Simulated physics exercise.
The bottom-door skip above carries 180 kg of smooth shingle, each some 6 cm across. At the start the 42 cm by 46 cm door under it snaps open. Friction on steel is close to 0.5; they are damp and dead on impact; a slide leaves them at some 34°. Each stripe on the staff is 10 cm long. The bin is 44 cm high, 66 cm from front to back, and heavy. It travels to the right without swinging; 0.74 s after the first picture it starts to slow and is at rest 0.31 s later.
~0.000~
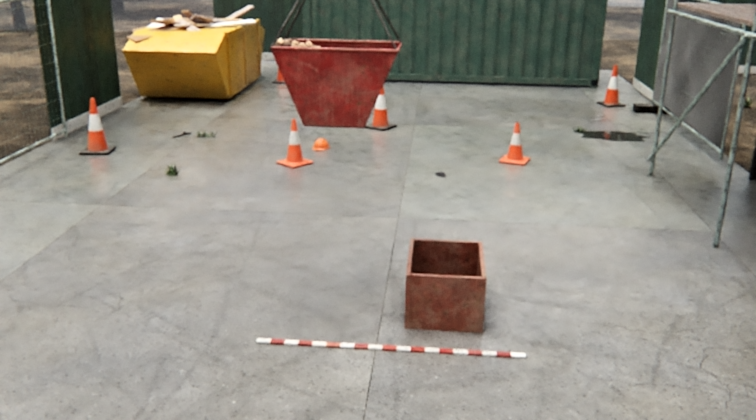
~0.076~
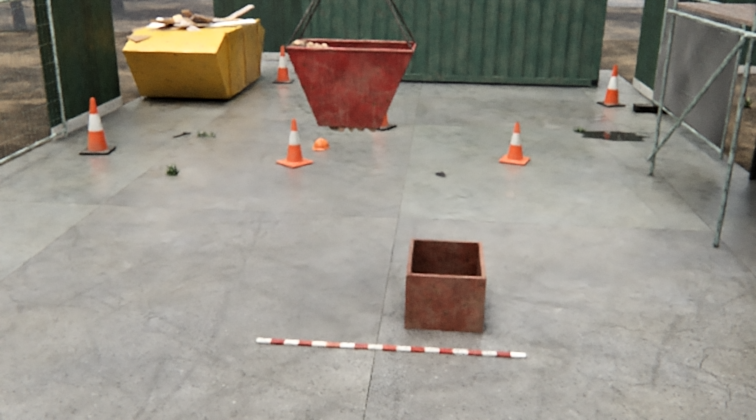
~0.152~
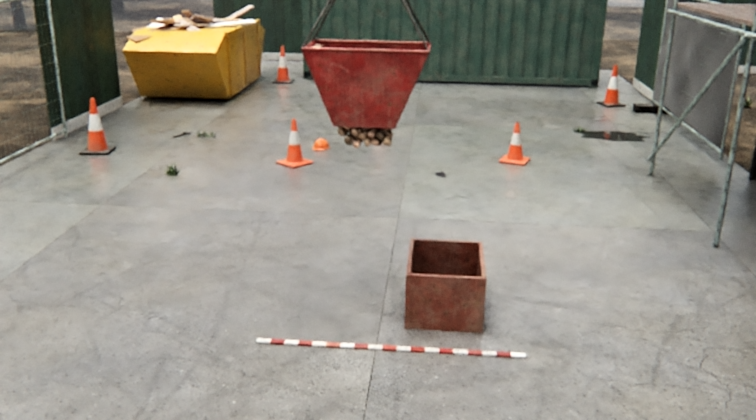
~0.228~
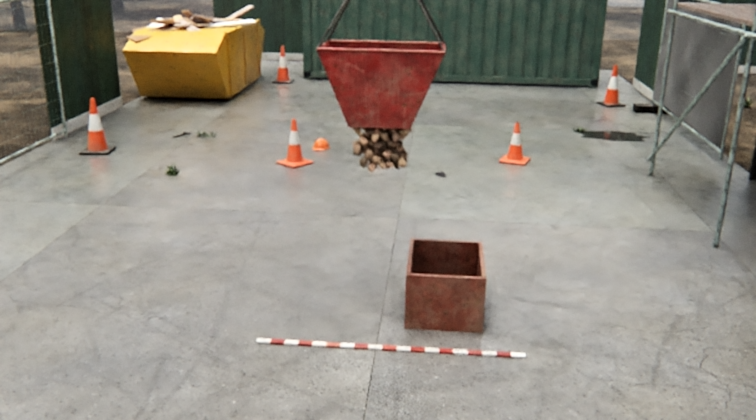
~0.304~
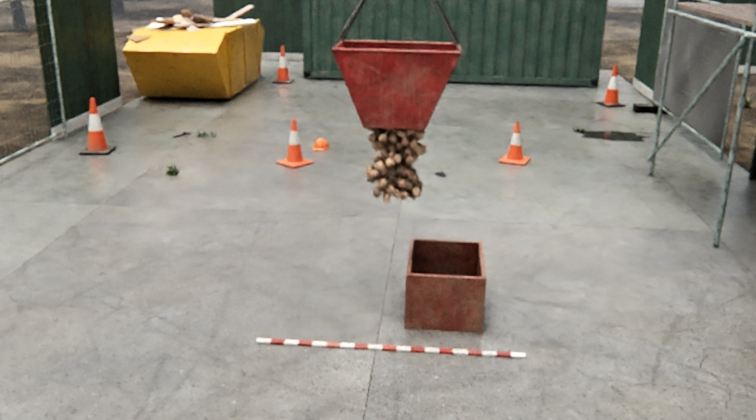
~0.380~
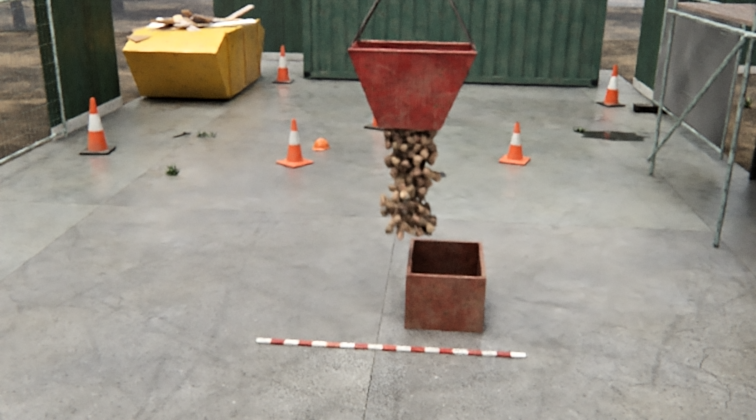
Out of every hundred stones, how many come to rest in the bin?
Close to 70 in a hundred.
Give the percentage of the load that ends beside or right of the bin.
Some 25 per cent of the load.
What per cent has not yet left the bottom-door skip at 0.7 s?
About 0 per cent.
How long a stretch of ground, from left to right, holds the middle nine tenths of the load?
About 150 cm.
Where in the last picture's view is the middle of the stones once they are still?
Near (458, 295).
After 0.7 s, 0 % in the bottom-door skip, 3 % falling or lying left of the bin, 92 % falling or lying in the bin, 5 % falling or lying beside or right of the bin; the stones farthest right are at (491, 215).
After 1.1 s, 0 % in the bottom-door skip, 3 % falling or lying left of the bin, 70 % falling or lying in the bin, 27 % falling or lying beside or right of the bin; the stones farthest right are at (595, 309).
After 1.7 s, 0 % in the bottom-door skip, 3 % falling or lying left of the bin, 70 % falling or lying in the bin, 27 % falling or lying beside or right of the bin; the stones farthest right are at (733, 312).
After 2.6 s, 0 % in the bottom-door skip, 3 % falling or lying left of the bin, 70 % falling or lying in the bin, 27 % falling or lying beside or right of the bin.
After 4.5 s, 0 % in the bottom-door skip, 3 % left of the bin, 70 % in the bin, 27 % beside or right of the bin.
